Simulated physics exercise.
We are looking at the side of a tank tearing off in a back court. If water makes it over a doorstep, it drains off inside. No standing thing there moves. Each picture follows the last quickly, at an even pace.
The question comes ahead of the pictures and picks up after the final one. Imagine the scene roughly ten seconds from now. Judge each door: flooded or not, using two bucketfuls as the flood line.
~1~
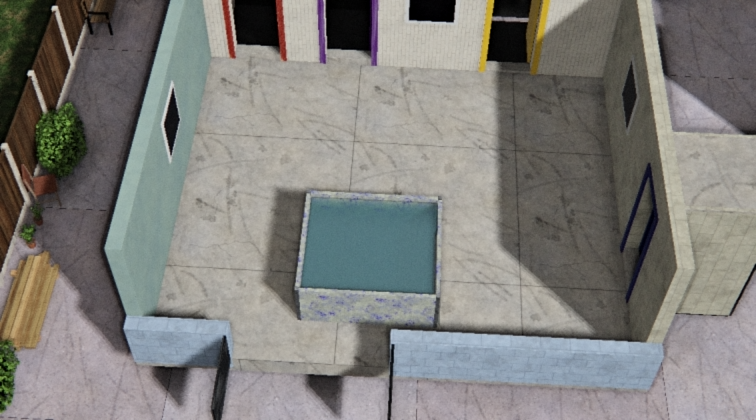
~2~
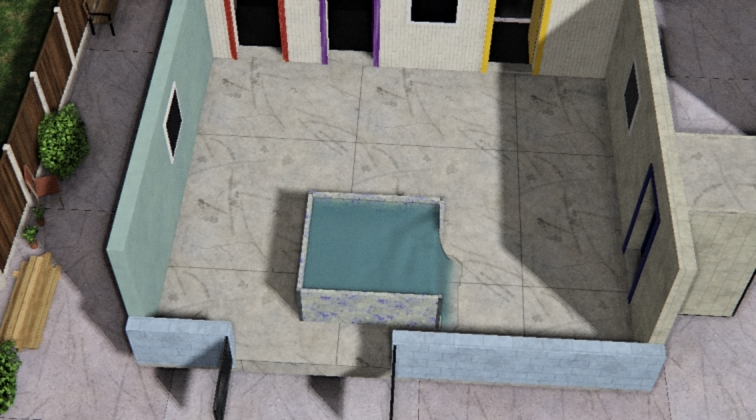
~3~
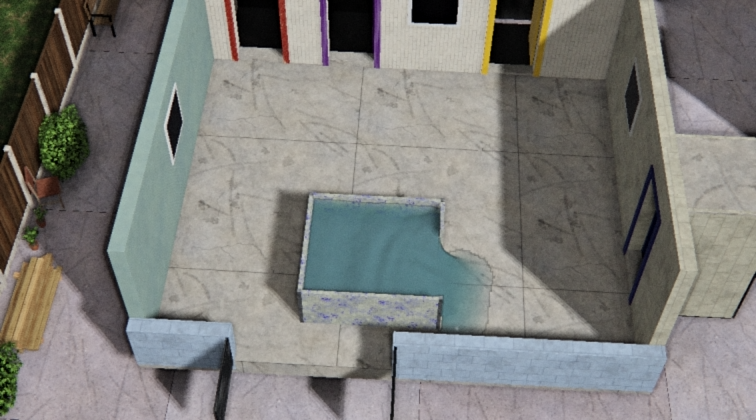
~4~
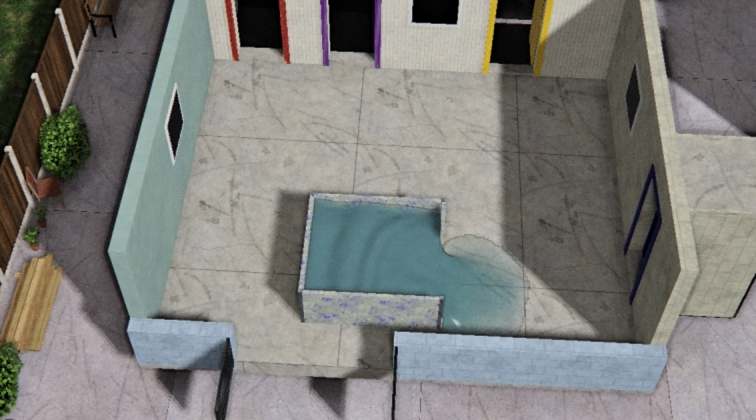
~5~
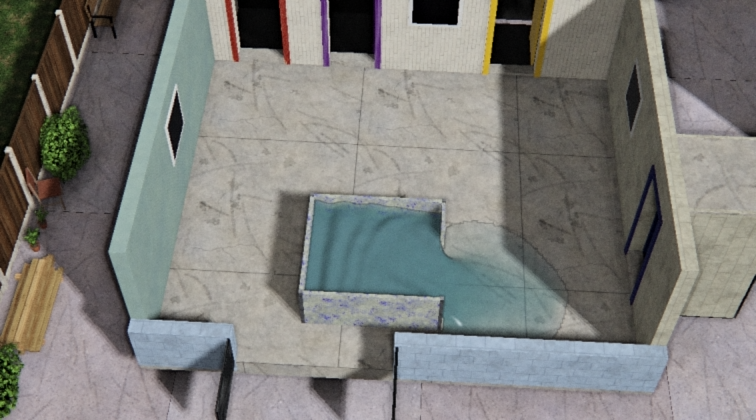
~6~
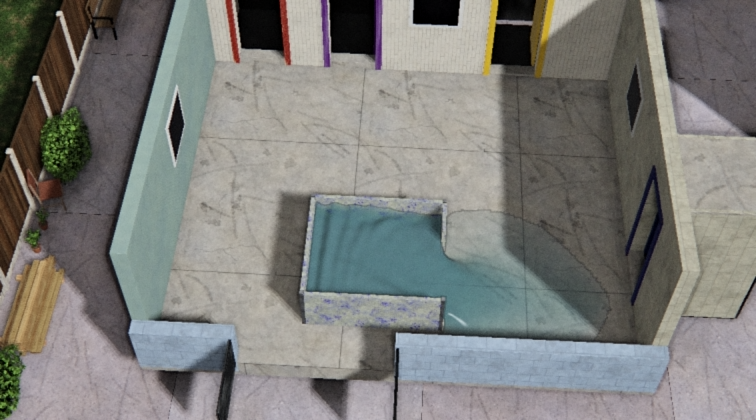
The yellow door is flooded. The blue door is flooded. The red door is not flooded. The purple door is not flooded.
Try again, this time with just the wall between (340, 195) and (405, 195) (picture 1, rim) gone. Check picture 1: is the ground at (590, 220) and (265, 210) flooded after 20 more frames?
Taking them in turn: Untouched and untouched.
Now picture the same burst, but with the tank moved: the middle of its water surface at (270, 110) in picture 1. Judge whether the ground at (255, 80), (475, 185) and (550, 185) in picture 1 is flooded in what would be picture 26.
Parched, soaked, soaked.
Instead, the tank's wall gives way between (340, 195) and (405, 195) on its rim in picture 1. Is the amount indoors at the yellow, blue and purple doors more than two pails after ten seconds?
Observed - yellow runs over the limit, blue keeps within bounds, purple runs over the limit.
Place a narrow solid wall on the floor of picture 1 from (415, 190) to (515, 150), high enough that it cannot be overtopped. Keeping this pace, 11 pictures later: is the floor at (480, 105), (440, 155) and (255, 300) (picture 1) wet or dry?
Taking the three spots in turn, they are unwetted, unwetted and unwetted.
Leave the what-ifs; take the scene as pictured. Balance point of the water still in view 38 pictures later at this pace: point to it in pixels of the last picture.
I'd point to (499, 211).
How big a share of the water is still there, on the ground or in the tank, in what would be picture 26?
Estimate: Close to 94 %.
A moment on, water covers 20 % of the floor; the yellow door not reached, the blue door over two buckets in, the red door not reached, the purple door not reached.
Next, water covers 20 % of the floor; the yellow door not reached, the blue door far over two buckets in, the red door not reached, the purple door not reached.
Then, water covers 35 % of the floor; the yellow door not reached, the blue door far over two buckets in, the red door not reached, the purple door not reached.
Later, water covers 60 % of the floor; the yellow door far over two buckets in, the blue door far over two buckets in, the red door wet at the sill, nothing in, the purple door wet at the sill, nothing in.
In the end, water covers 90 % of the floor; the yellow door far over two buckets in, the blue door far over two buckets in, the red door wet at the sill, nothing in, the purple door wet at the sill, nothing in.
